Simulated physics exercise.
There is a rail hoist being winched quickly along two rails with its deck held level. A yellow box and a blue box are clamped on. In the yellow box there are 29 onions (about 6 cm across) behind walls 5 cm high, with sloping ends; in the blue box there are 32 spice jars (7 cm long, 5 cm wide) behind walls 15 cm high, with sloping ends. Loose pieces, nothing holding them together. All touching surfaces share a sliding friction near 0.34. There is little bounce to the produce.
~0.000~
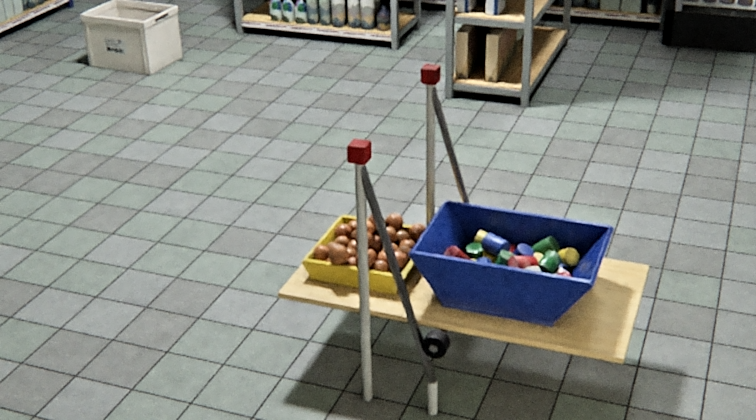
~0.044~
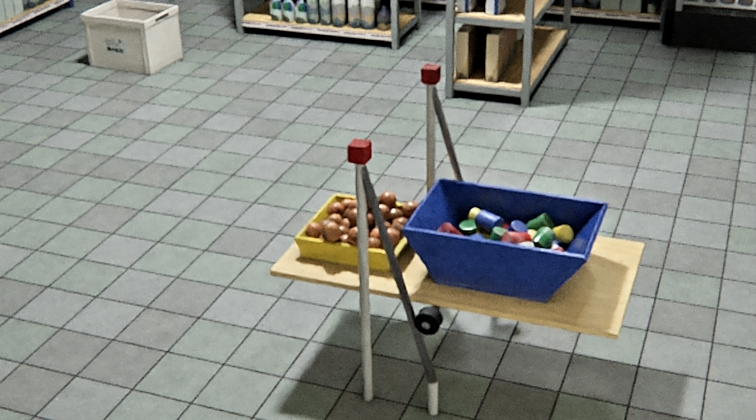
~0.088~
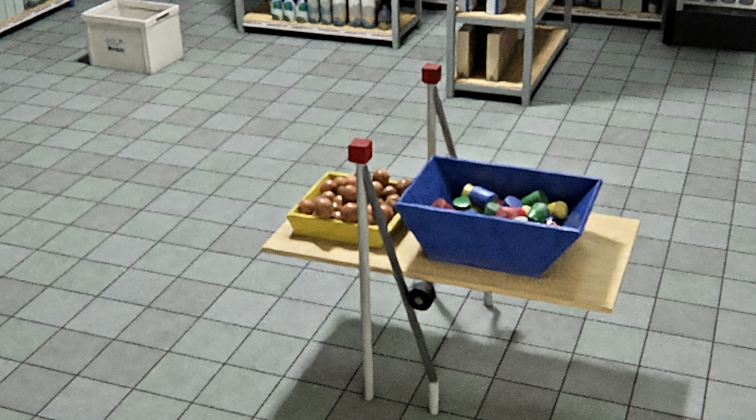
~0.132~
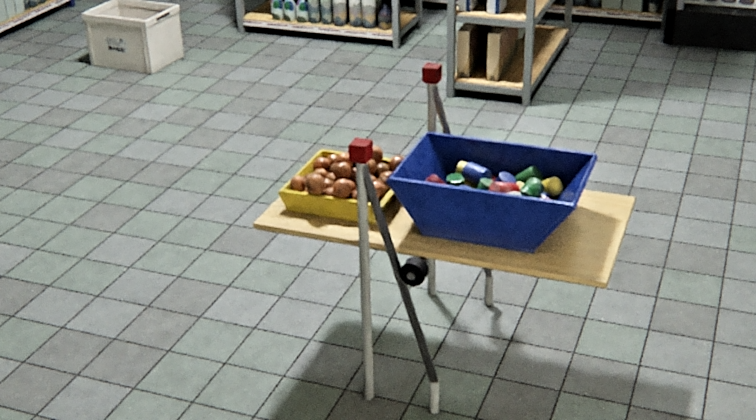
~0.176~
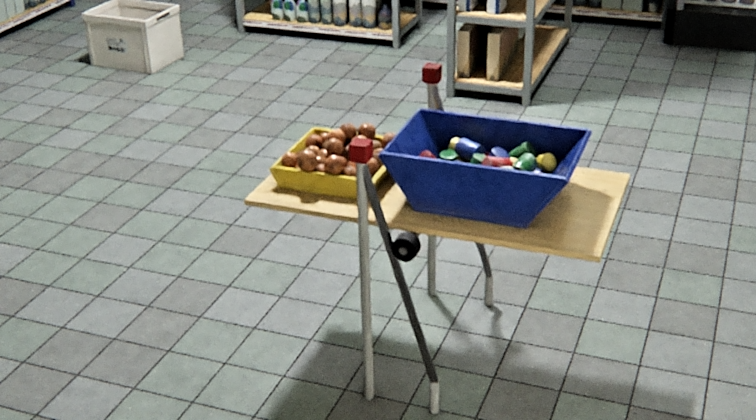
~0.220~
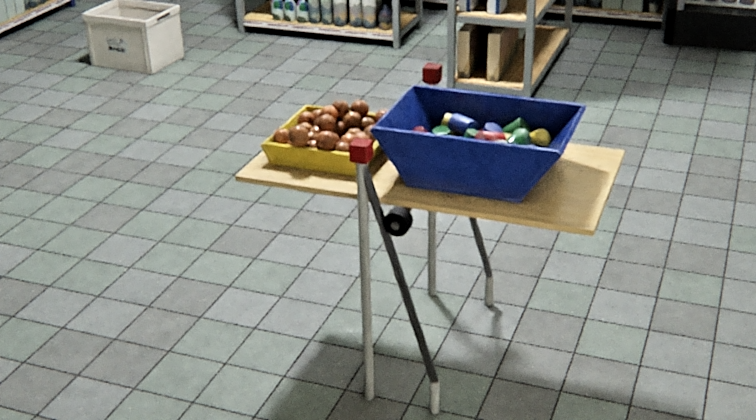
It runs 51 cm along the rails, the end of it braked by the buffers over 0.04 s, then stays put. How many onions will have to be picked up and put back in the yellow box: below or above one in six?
The escapes outnumber one in six.
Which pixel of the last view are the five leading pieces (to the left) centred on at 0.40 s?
Their mean place is roughly (269, 55) in the last picture.
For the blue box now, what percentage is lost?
For the blue box, roughly 0 percent.
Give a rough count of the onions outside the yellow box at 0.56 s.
Count at that time: About 12.
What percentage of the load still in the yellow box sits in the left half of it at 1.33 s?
Roughly 50 percent of the remaining load.
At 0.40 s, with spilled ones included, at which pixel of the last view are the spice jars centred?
At about (450, 77).
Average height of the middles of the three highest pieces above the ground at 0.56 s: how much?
I'd say near 94 cm.
After 0.28 s, the buffers are touched.
After 0.40 s, yellow box 27 in, 2 out and blue box 32 in, 0 out.
After 0.56 s, yellow box 18 in, 11 out and blue box 32 in, 0 out.
After 0.78 s, yellow box 14 in, 15 out and blue box 32 in, 0 out.
Outcome (at 1.33 s), yellow box 13 in, 16 out and blue box 32 in, 0 out. Asked share, 16 of 29, 55 per cent.
